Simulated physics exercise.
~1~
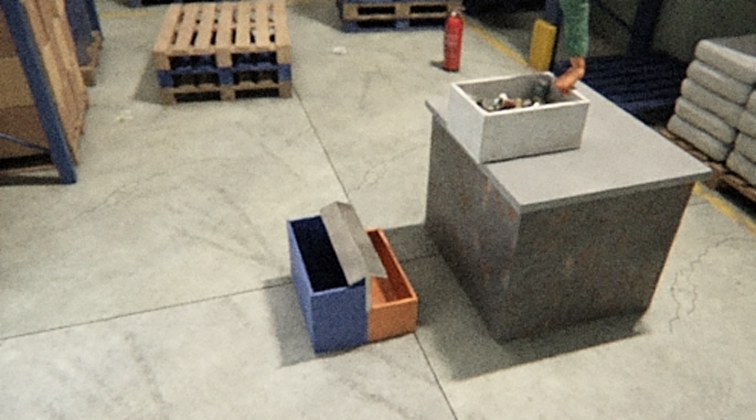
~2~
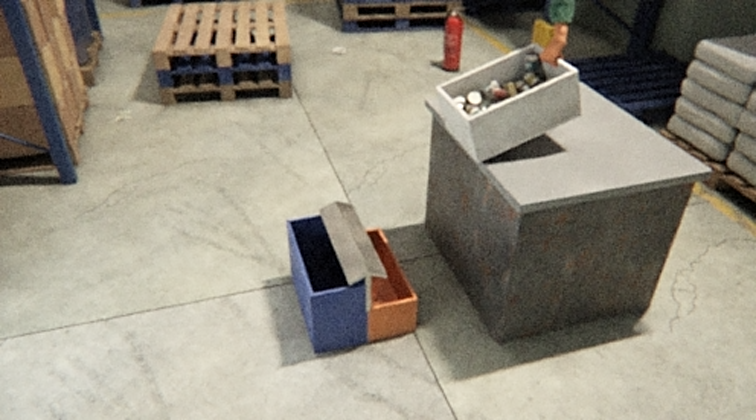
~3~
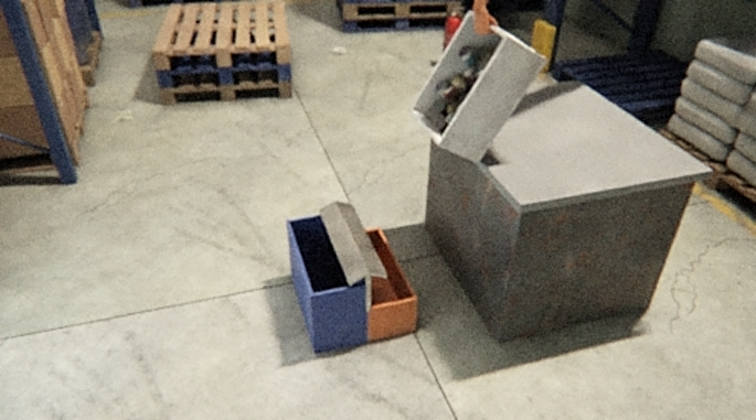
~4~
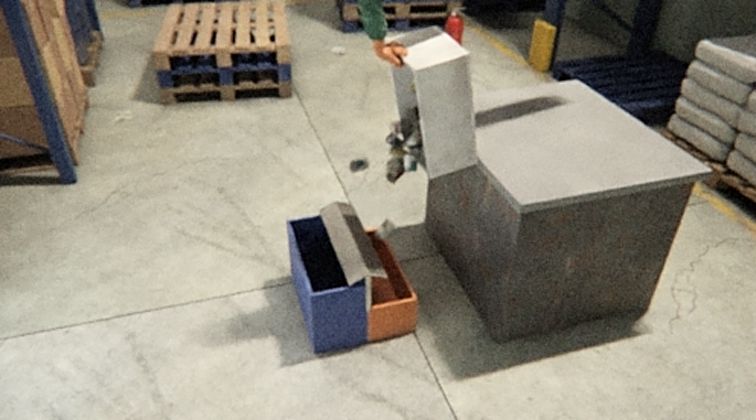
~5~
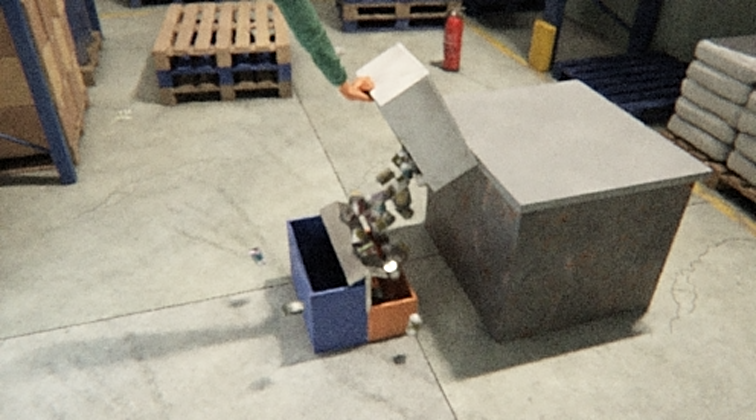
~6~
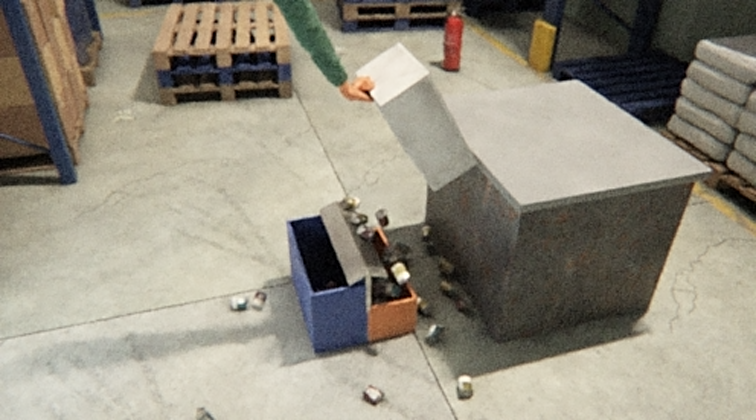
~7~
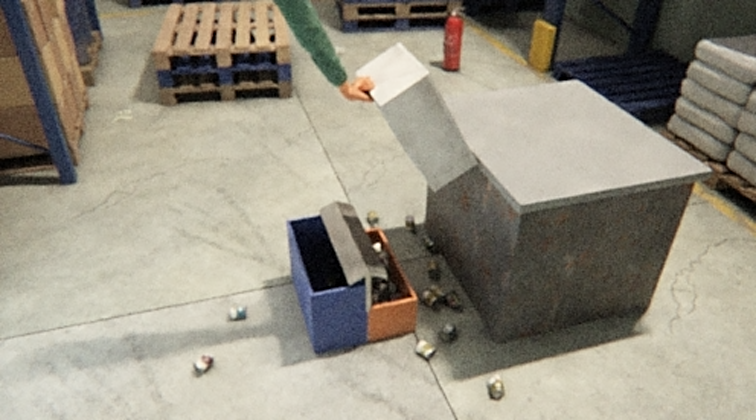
A green-sleeved arm tipping a white crate off a bench, spilling small tins mostly into an orange box, others scattering across the floor.
